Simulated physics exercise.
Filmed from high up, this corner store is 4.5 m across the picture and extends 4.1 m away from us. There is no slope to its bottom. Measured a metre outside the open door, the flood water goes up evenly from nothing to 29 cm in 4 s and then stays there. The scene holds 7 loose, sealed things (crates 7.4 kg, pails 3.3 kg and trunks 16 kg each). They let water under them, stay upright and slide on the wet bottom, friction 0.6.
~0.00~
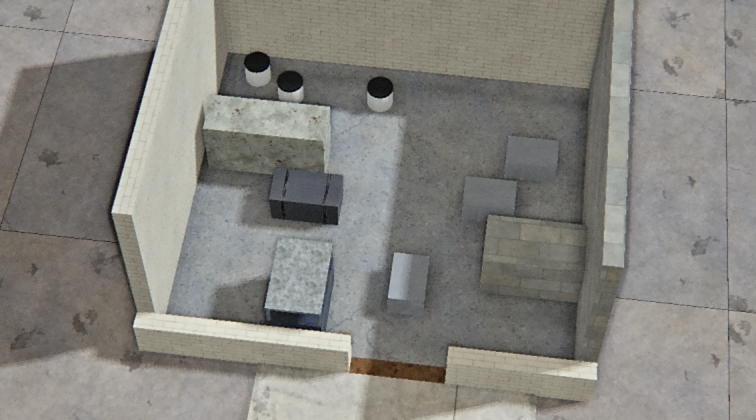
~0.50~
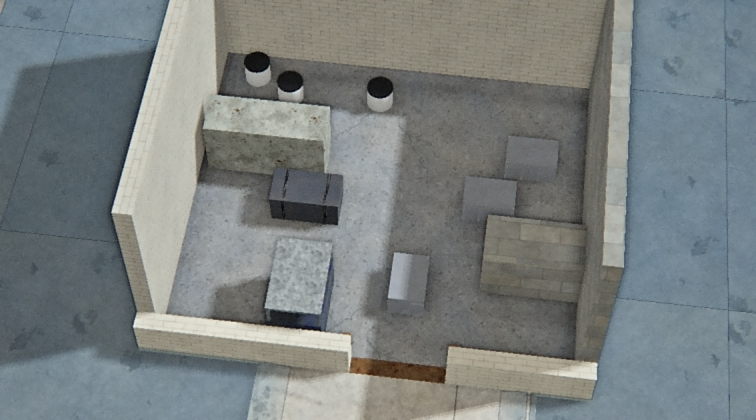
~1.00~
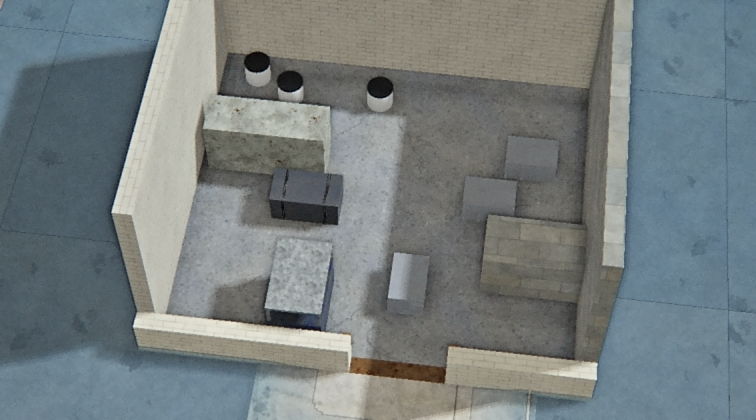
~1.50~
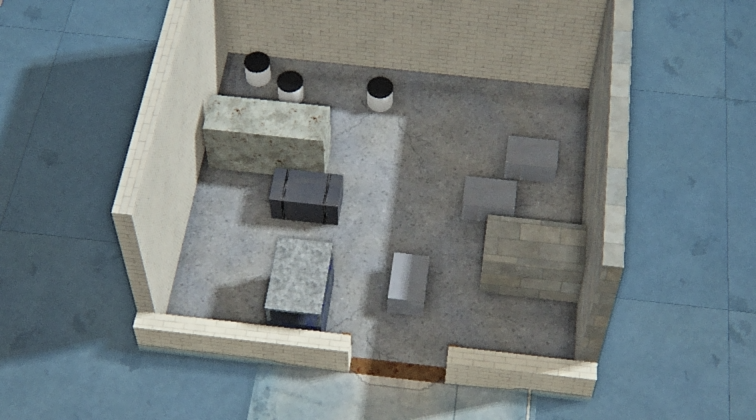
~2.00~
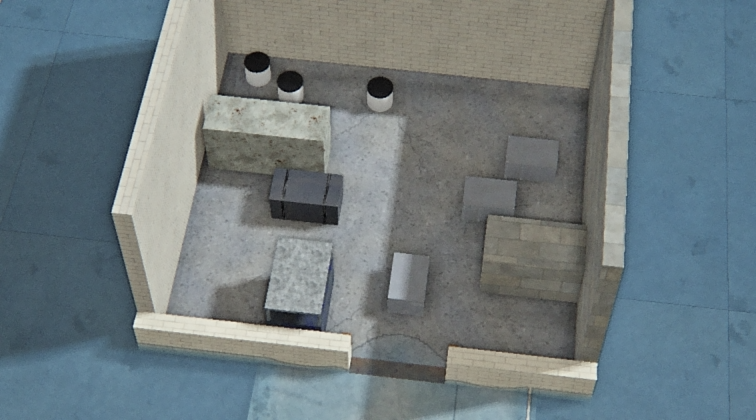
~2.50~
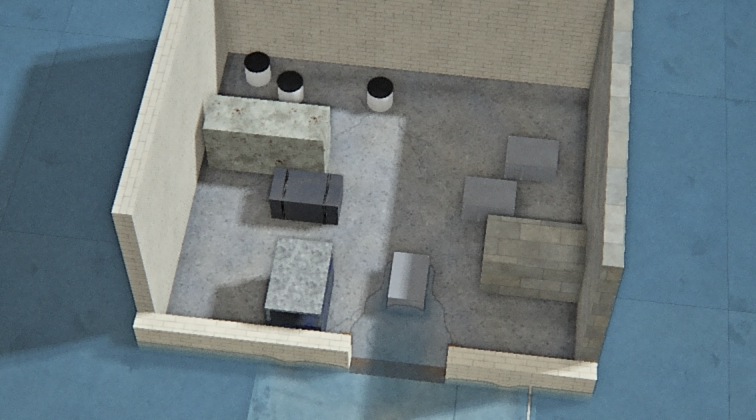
In a walled corner store seen from above, with blocks, boxes and black-topped pails on its grey floor, blue water covers the paving outside and deepens in colour. It then creeps over the brown sill of the open doorway and spreads inside to the nearest grey box, while the objects stay put.
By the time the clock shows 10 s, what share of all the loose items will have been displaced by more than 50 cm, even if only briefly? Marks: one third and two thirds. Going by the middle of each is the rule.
The count is two thirds or higher.
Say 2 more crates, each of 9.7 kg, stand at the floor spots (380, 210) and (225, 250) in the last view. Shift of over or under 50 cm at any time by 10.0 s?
In turn: Beyond the mark, within the mark.
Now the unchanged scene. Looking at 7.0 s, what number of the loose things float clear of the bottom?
5 of them.
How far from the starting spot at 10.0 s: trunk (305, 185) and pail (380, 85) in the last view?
The first is 20 cm from its start, the second 80 cm.
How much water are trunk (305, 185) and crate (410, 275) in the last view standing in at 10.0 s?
Around 6 cm and 15 cm.
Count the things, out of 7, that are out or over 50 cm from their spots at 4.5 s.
1.
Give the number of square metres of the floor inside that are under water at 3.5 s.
Near 4.0 m2 in all.
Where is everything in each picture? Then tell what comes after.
In the first frame, a crate at (409, 277), on the bottom; a crate at (490, 193), on the bottom; water covers 0.0 m2; 0 of 7 have shifted.
In the second frame, a crate at (409, 277) rests on the ground; a crate at (490, 193) rests on the ground; 0.0 m2 under water; 0 of 7 have shifted.
In the third frame, a crate at (409, 277) rests on the ground; a crate at (490, 193) rests on the ground; water covers 0.0 m2; 0 of 7 have shifted.
In the fourth frame, a crate at (409, 277) rests on the ground; a crate at (490, 193), on the bottom; 0.0 m2 under water; 0 of 7 have shifted.
In the fifth frame, a crate at (409, 277) rests on the ground; a crate at (490, 193), on the bottom; water covers 0.2 m2; 0 of 7 have shifted.
In the sixth frame, a crate at (409, 276), on the bottom; a crate at (490, 193) rests on the ground; 0.9 m2 under water; 0 of 7 have shifted.
After 3.5 s 1 of 7 are over 50 cm from their spots; 0 afloat.
After 4.5 s 1 of 7 are over 50 cm from their spots; 1 afloat.
After 7.0 s 4 of 7 are over 50 cm from their spots; 5 afloat.
After 10.0 s 5 of 7 are over 50 cm from their spots, and 6 have been at some point; 7 afloat.
